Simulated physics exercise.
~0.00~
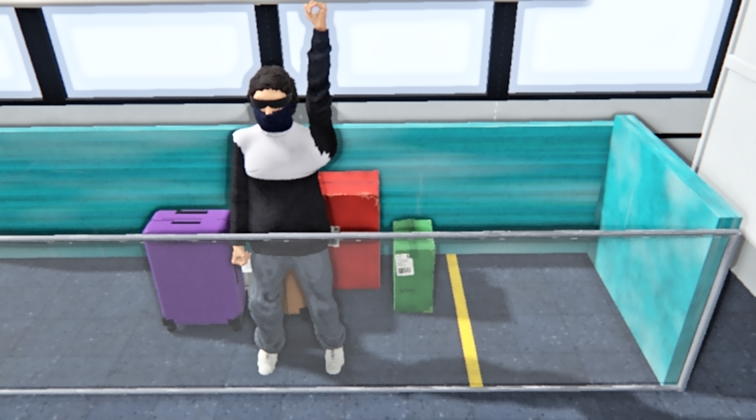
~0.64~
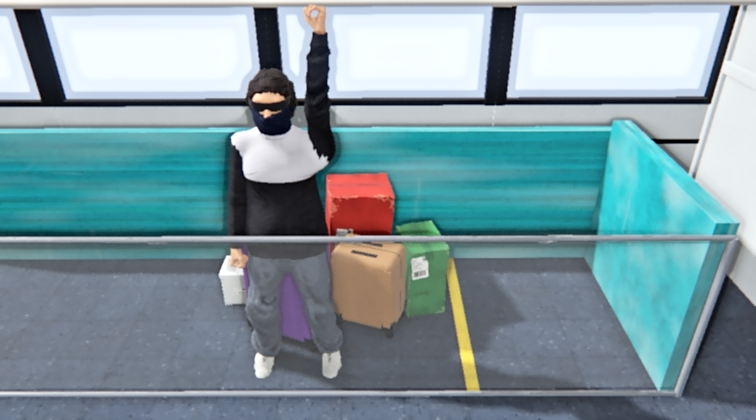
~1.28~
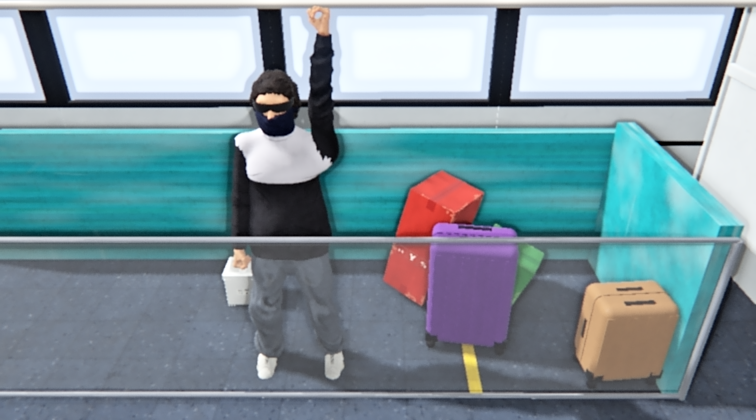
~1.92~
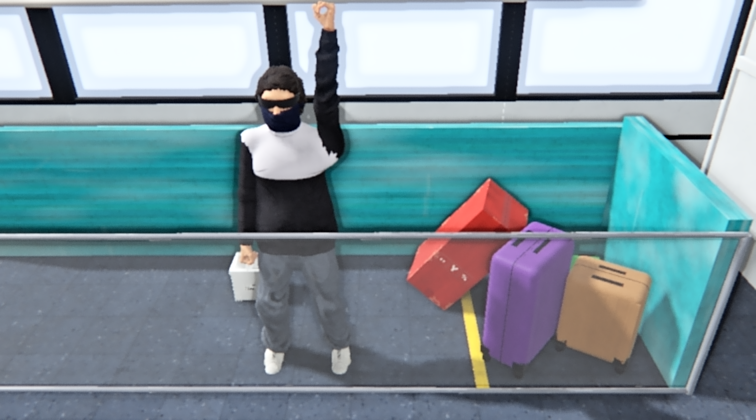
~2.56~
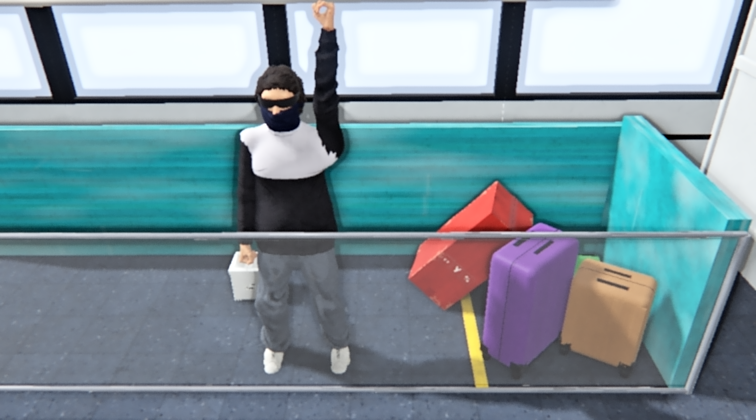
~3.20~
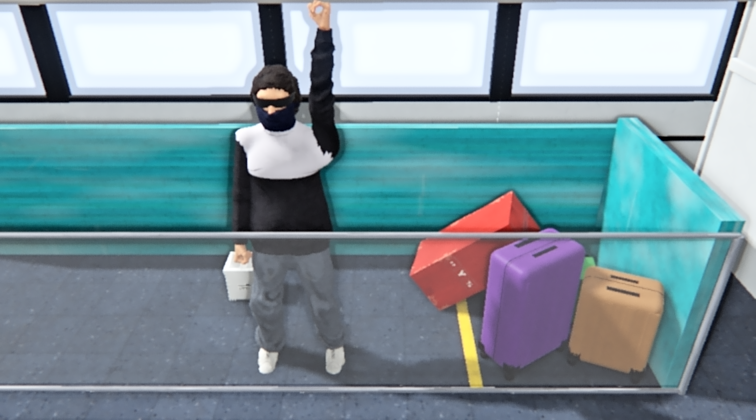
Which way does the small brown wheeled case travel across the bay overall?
The small brown wheeled case moves to the right overall, ending beyond the yellow line near the right end of the bay.
